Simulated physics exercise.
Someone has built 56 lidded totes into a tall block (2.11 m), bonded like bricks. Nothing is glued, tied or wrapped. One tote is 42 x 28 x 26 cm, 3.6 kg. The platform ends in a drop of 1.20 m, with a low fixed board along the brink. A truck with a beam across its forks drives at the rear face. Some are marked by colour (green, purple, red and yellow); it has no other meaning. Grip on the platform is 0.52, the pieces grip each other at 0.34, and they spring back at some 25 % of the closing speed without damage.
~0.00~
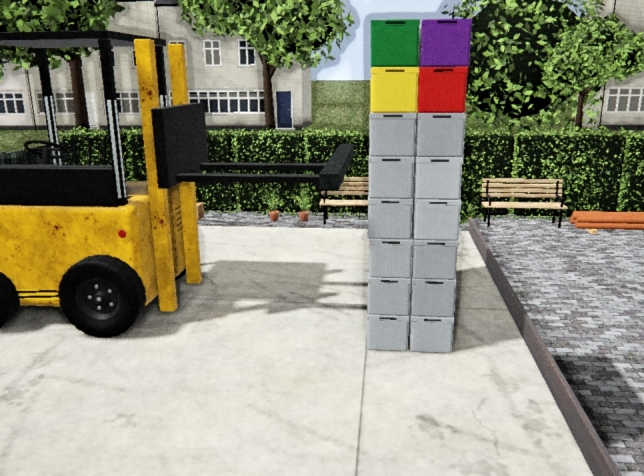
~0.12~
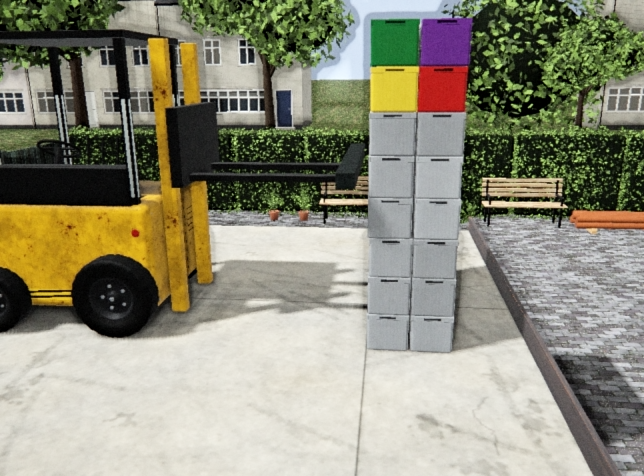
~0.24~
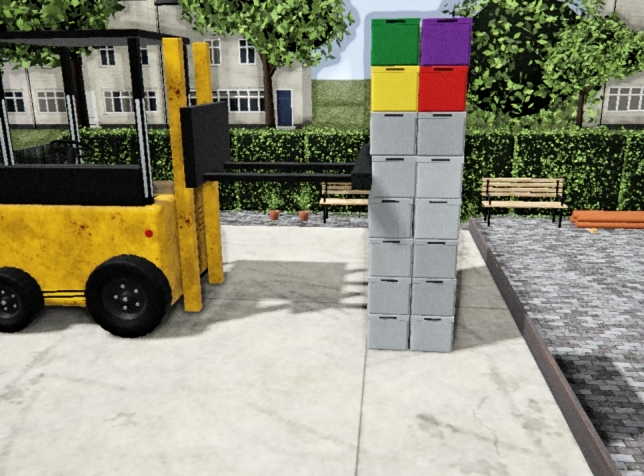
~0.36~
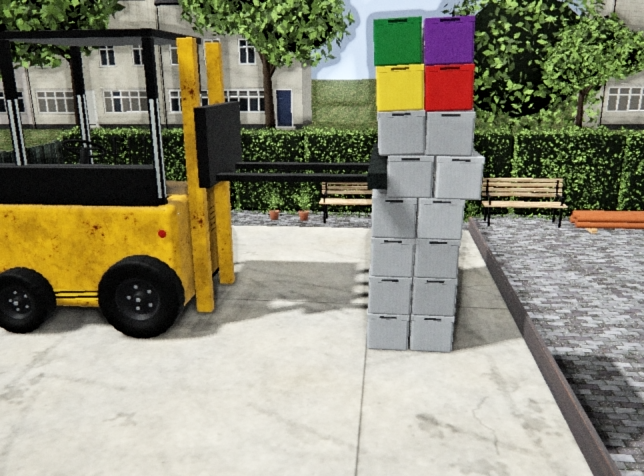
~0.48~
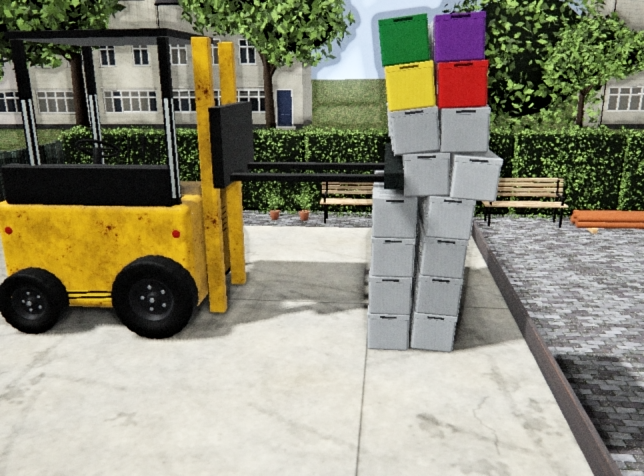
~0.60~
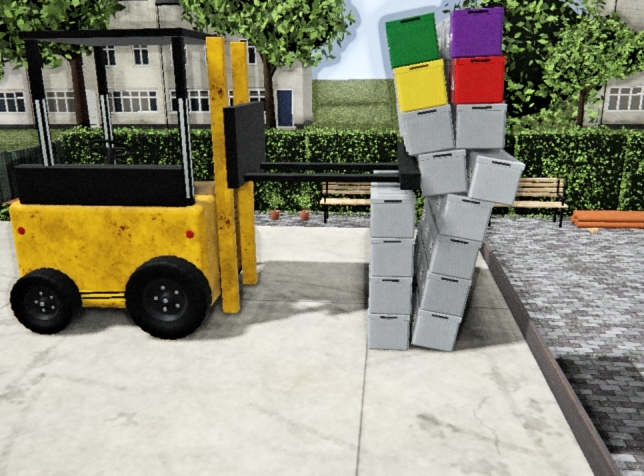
A yellow forklift drives right and pushes a tall stack of boxes, making it lean right.
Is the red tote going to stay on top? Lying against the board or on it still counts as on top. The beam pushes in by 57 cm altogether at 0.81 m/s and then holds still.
It drops off.
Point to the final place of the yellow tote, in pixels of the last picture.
Around (463, 404).
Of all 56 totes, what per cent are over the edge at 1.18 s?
By then 0 per cent.
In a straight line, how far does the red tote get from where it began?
Some 325 cm.
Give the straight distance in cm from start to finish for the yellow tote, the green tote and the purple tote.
Yellow 190, green 220, purple 390.
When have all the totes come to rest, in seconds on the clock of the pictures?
At about 5.0 s.
After 0.84 s, none of the 56 totes over the edge, 41 disturbed; red tote leaning 6°; yellow tote leaning 24°.
After 1.18 s, none of the 56 totes over the edge, 41 disturbed; red tote leaning 34°, 66 cm lower; green tote leaning 51°, 31 cm lower.
After 1.64 s, 19 of the 56 totes over the edge; red tote upside down; green tote upside down.
After 2.38 s, 23 of the 56 totes over the edge; red tote on its side; purple tote upside down.
At rest (5.1 s), 23 of the 56 totes over the edge; red tote on its side; purple tote upside down; green tote on its side.
